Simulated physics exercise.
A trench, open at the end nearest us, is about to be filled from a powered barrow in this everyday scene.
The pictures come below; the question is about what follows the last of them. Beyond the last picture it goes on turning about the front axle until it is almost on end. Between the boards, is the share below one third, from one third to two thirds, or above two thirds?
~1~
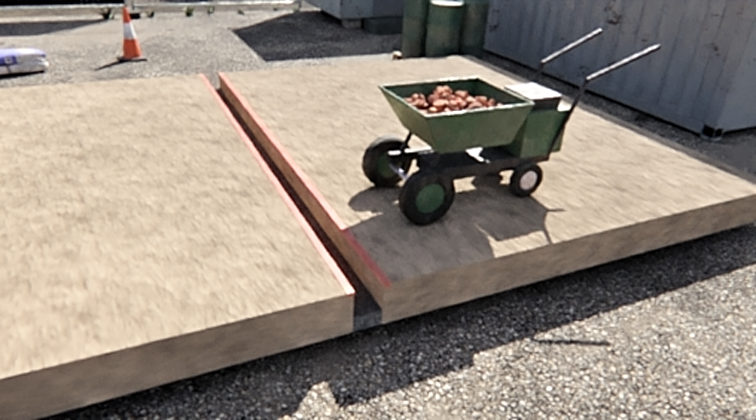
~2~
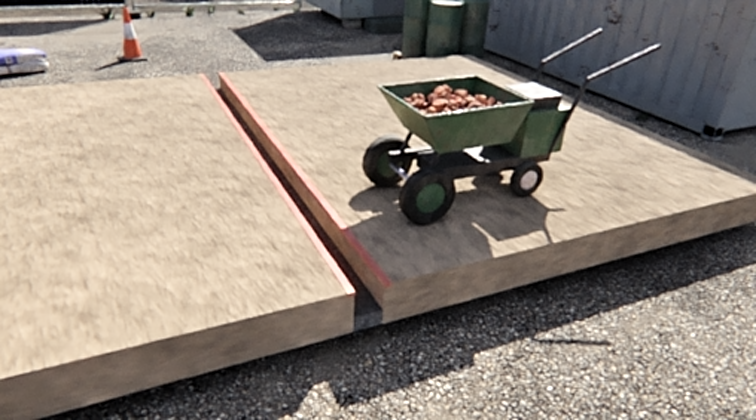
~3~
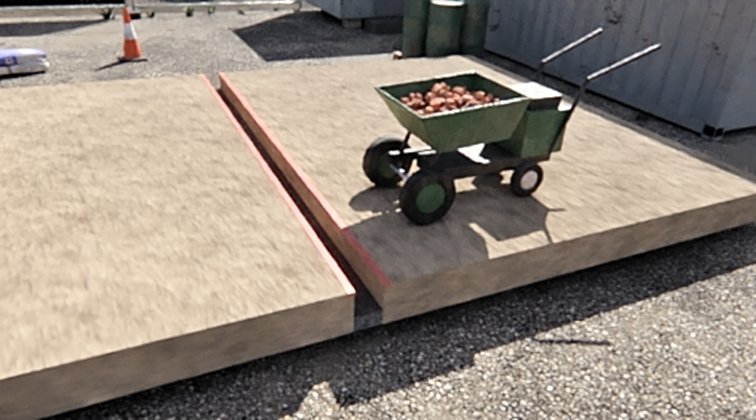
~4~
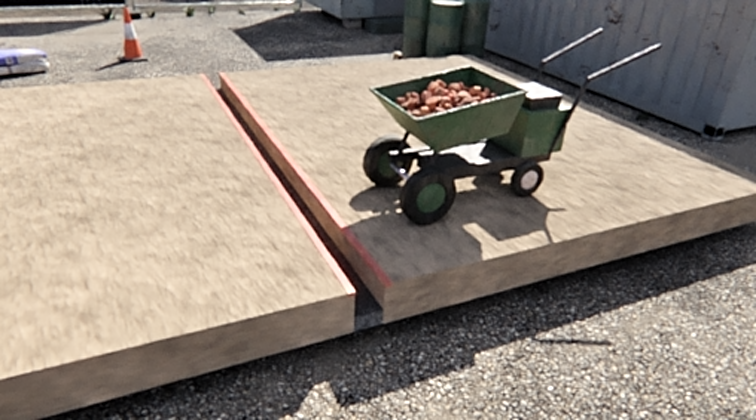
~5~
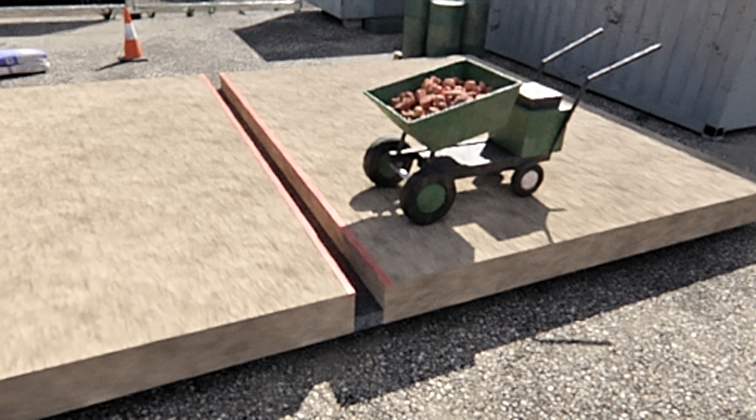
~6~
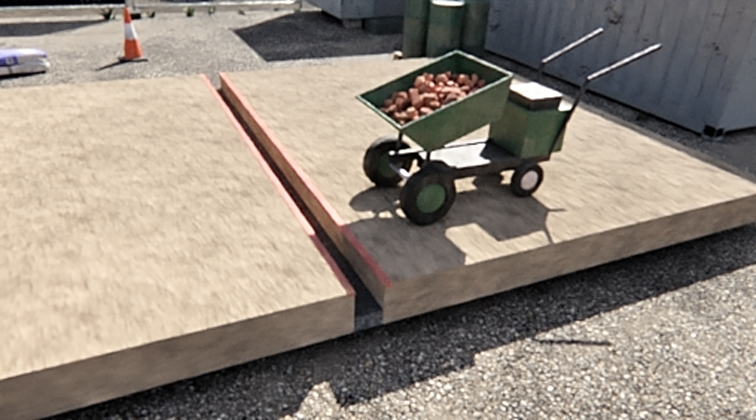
Between the boards the share is from one third to two thirds.
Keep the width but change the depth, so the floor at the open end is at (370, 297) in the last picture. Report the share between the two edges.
Something close to 40 per cent.
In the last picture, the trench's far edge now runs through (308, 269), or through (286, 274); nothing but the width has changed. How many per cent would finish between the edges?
In order: 90 per cent, then 100 per cent.
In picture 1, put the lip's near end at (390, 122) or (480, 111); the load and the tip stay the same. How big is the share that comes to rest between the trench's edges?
First try: 0 per cent; second try: 40 per cent.
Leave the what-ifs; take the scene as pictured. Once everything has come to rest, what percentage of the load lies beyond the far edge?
Close to 45 in a hundred.
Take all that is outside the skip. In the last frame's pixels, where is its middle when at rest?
Somewhere close to (311, 218) in the last picture.
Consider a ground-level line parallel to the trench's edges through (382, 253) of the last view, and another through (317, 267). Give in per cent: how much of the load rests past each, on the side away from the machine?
Some 100 and some 40 per cent, respectively.
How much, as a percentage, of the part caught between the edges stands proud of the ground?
I'd put it near 20 per cent.
Soon, skip tipped steeply; all in the skip.
A while on, skip tipped right over; most in the skip; a small part in or heaped over the trench; a small part beyond it; a stray few falling.
Towards the end, skip tipped right over; a small part in the skip; about half in or heaped over the trench; about half beyond it.
Finally, skip tipped right over; a stray few short of the trench; about half in or heaped over the trench; about half beyond it.
